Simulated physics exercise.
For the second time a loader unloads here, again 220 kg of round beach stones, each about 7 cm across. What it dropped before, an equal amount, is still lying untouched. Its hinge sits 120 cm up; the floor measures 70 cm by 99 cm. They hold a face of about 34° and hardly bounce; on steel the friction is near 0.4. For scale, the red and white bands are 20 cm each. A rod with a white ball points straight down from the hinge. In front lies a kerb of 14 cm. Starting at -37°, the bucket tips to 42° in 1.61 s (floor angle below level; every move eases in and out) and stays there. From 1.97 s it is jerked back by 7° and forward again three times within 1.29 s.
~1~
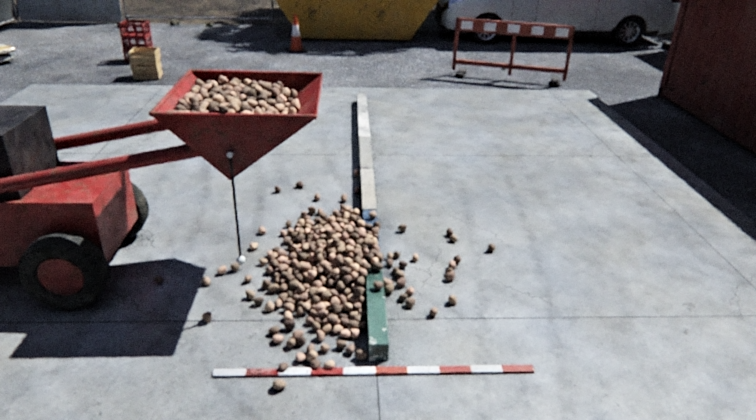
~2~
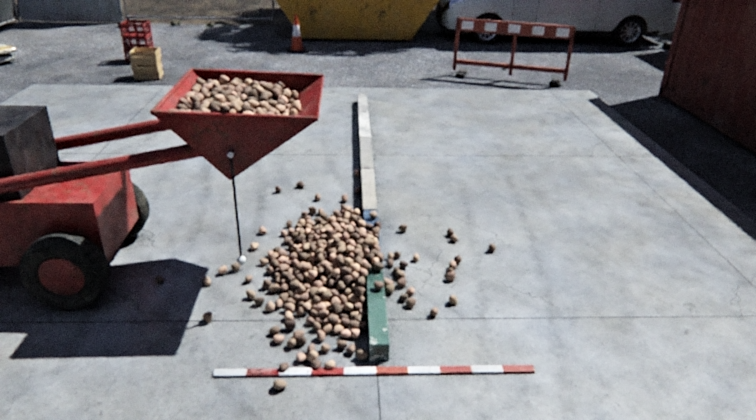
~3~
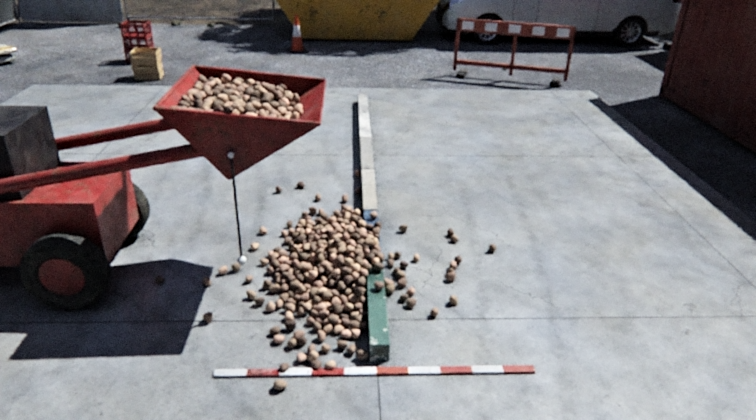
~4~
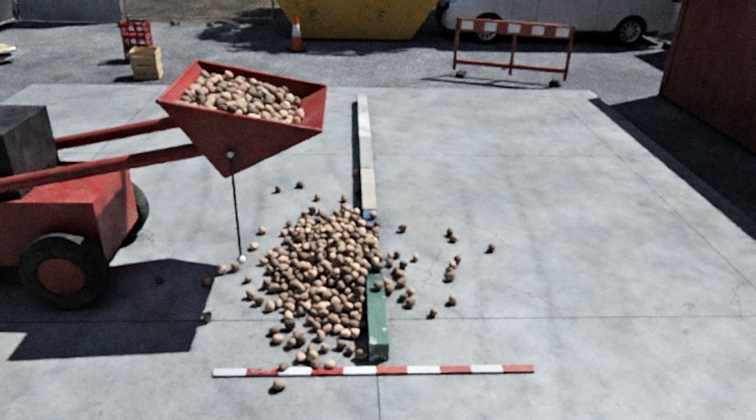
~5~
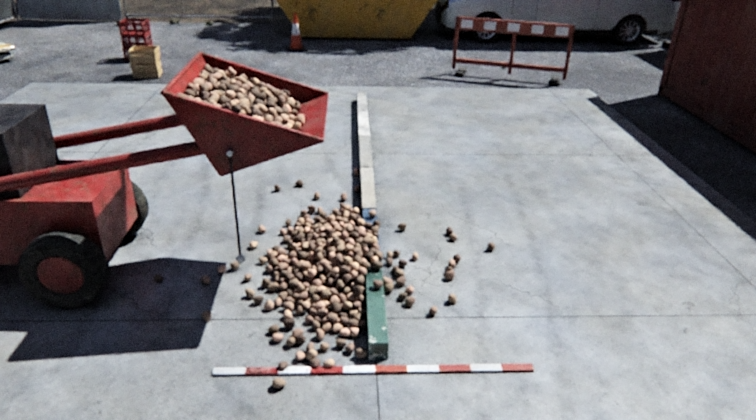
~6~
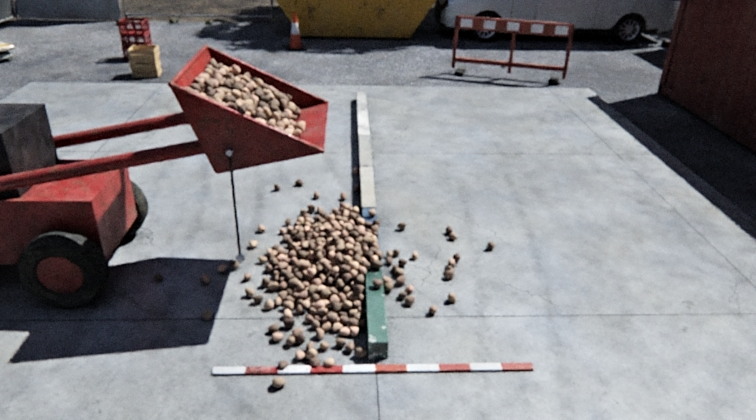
A red loader bucket full of round stones slowly tilting down to the right above an unmoving stone heap against a kerb.
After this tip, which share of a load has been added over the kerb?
Close to 31 parts in a hundred.
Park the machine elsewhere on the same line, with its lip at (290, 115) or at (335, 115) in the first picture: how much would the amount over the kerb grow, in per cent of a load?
About 10 and 55 per cent.
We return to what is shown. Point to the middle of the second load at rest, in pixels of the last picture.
Near (345, 256).
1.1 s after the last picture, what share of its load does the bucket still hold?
It holds some 10 per cent.
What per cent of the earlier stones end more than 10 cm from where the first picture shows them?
About 10 per cent.
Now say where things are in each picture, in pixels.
The bucket is at -37°, its lip at (316, 117); the top of the load is at (233, 90). The earlier load is highest near (354, 242), 23 cm above ground level, 96 % on this side of the kerb, 4 % over the kerb, in the first picture.
The bucket is at -36°, its lip at (317, 119); the top of the load is at (228, 91), in the second picture.
The bucket is at -32°, its lip at (320, 124); the top of the load is at (207, 88), in the third picture.
The bucket is at -27°, its lip at (322, 132); the top of the load is at (206, 84), in the fourth picture.
The bucket is at -20°, its lip at (323, 141); the top of the load is at (210, 79), in the fifth picture.
Lip at (324, 152), floor tilted -12°, highest stones at (213, 74), in the sixth picture.
Then, 0.6 s after the last picture the floor is at 30°; in per cent of one load, 92 in the bucket, 104 on this side of the kerb, 4 over the kerb; the foremost stones are at (457, 258).
Then, 1.1 s after the last picture the floor is at 42°; in per cent of one load, 12 in the bucket, 177 on this side of the kerb, 11 over the kerb; the foremost stones are at (457, 258).
Then, 3.1 s after the last picture the floor is at 42°; in per cent of one load, 0 in the bucket, 165 on this side of the kerb, 35 over the kerb; the foremost stones are at (491, 250).
Then, 5.5 s after the last picture the floor is at 42°; in per cent of one load, 0 in the bucket, 165 on this side of the kerb, 35 over the kerb; the foremost stones are at (491, 250). Net gain over the kerb, 31.
